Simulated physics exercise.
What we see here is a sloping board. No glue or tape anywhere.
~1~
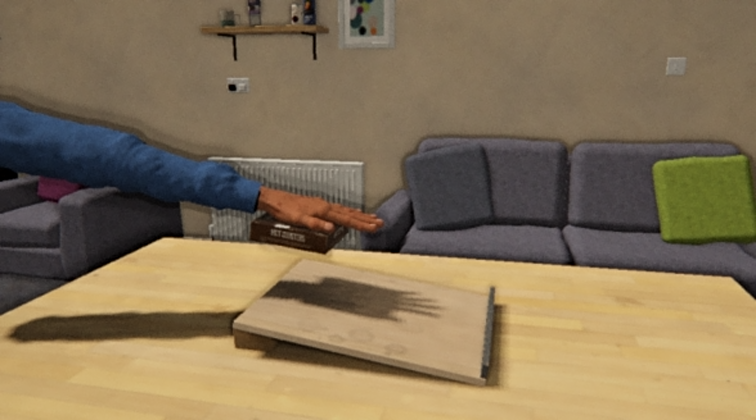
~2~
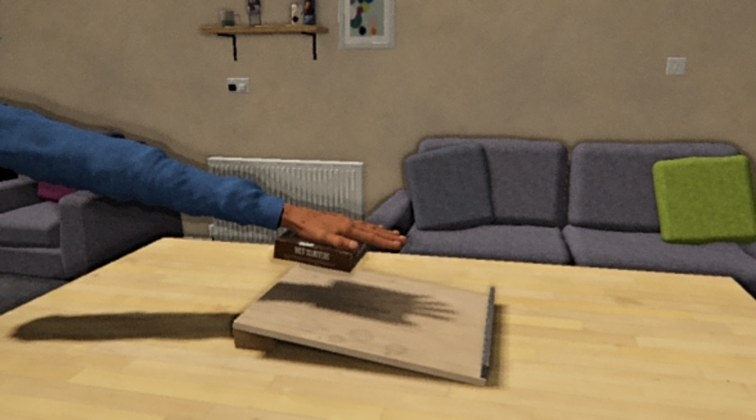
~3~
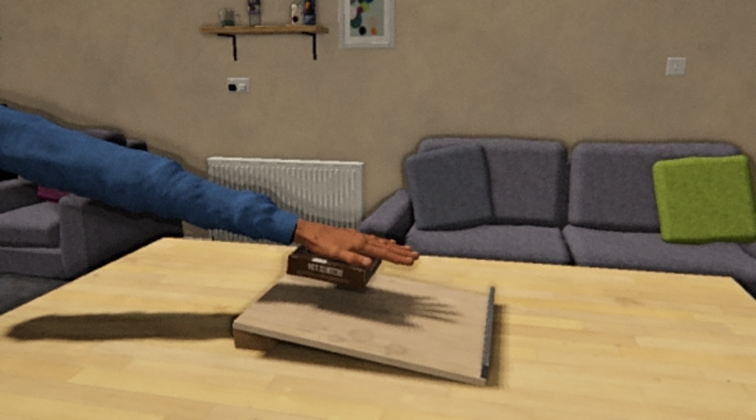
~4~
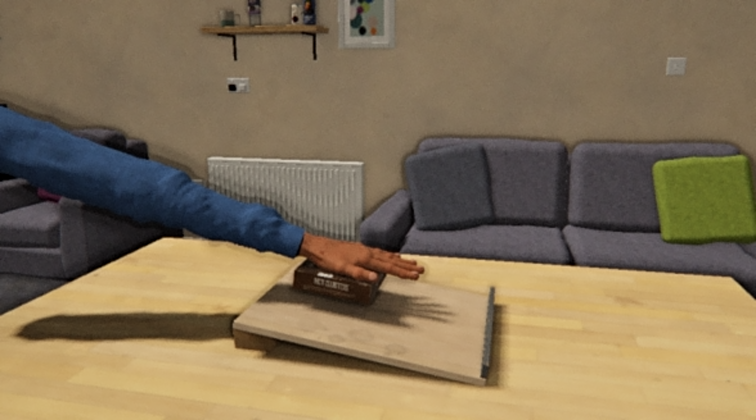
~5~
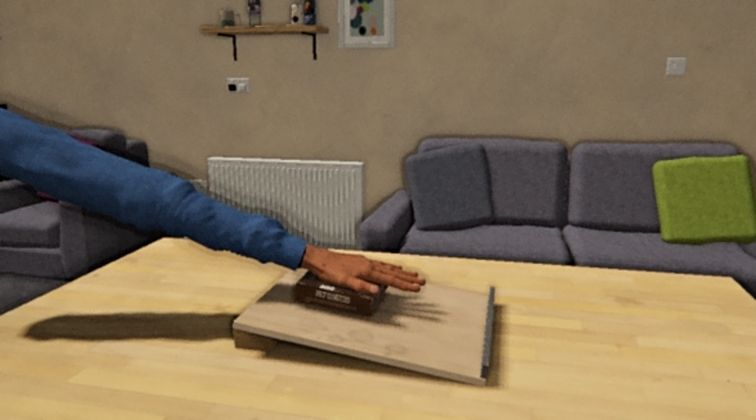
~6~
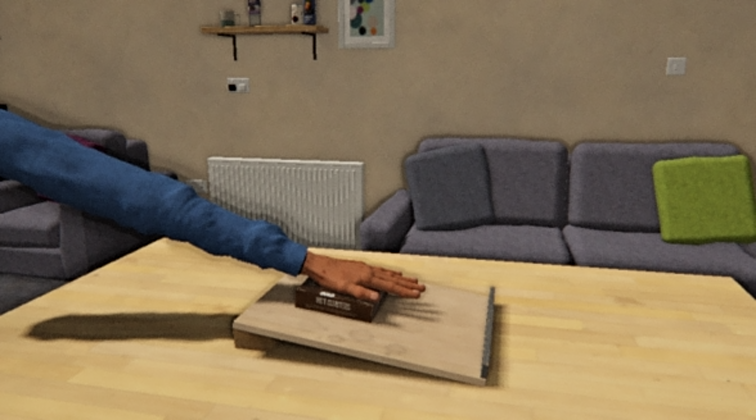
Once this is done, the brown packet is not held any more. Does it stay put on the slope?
Bet you it ends up where it was.
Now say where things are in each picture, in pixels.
In the first frame, on its way; brown packet (302, 227).
In the second frame, on its way; brown packet (325, 244).
In the third frame, on its way; brown packet (338, 260).
In the fourth frame, on its way; brown packet (343, 273).
In the fifth frame, on its way; brown packet (345, 285).
In the sixth frame, in place under the hand; brown packet (345, 291).
Then, 0.20 s later than the last frame, all is still.
Then, 0.50 s later than the last frame, brown packet resting near (345, 291).
When it is over, it is as before. End places, in pixels of the last picture, brown packet near (345, 291). The brown packet remains at rest.
